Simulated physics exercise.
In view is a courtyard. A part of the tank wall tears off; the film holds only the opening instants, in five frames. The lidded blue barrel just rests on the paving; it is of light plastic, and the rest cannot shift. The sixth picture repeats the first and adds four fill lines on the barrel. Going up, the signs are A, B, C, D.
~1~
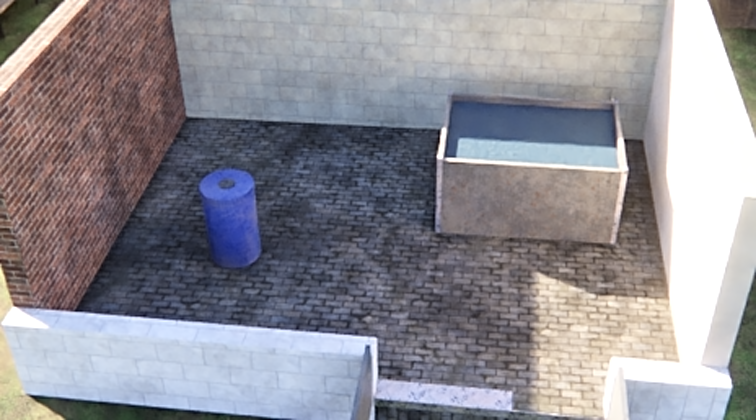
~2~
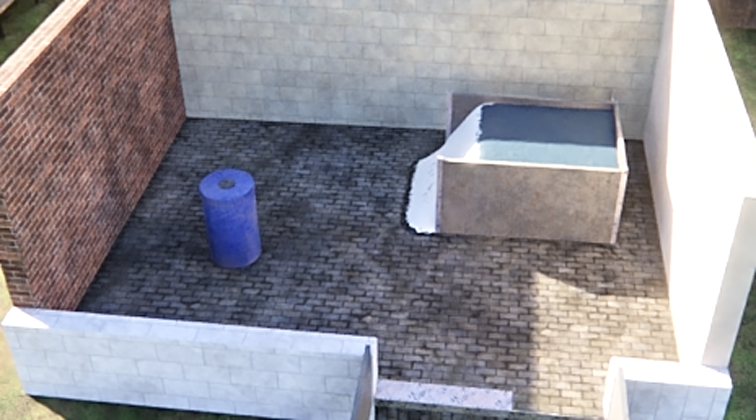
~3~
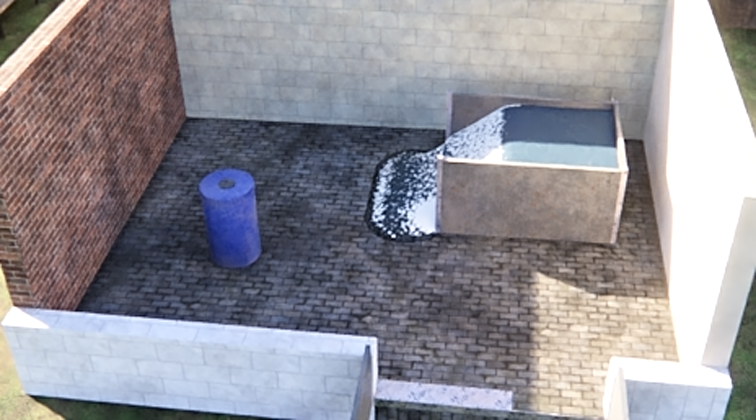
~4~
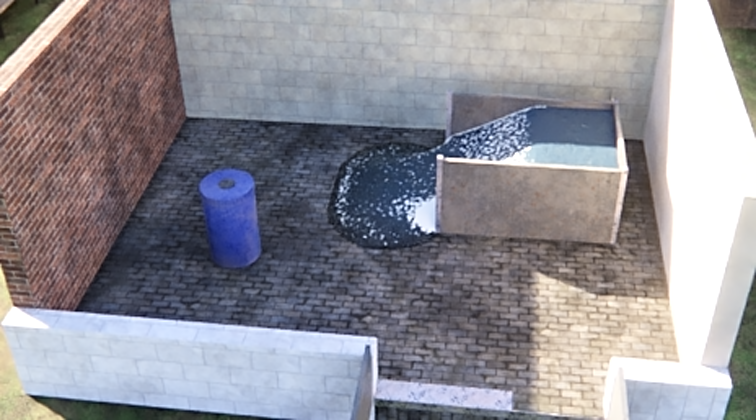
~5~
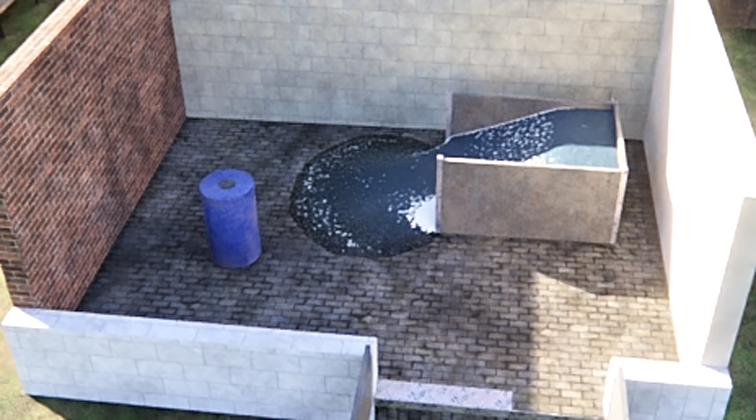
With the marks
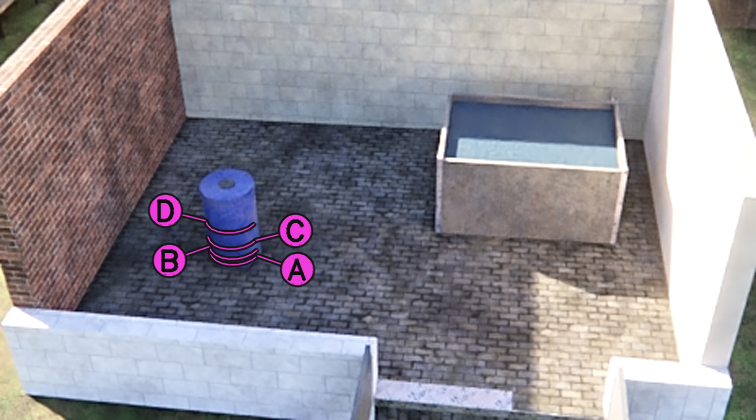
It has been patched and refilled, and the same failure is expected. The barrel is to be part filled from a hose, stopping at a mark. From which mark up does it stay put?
Choose D.
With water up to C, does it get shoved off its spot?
Yes, that goes wrong.
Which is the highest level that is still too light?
The answer is C.
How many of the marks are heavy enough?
One of them.
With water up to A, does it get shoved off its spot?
Yes.
On the marked copy, A at (229, 264); B at (228, 259); C at (227, 249); D at (225, 232); from the bottom up A, B, C, D.
With A, it is pushed about 7 times its own width away.
With B, it is pushed about 4 times its own width away.
With C, it is pushed about its own width away.
With D, it does not move.
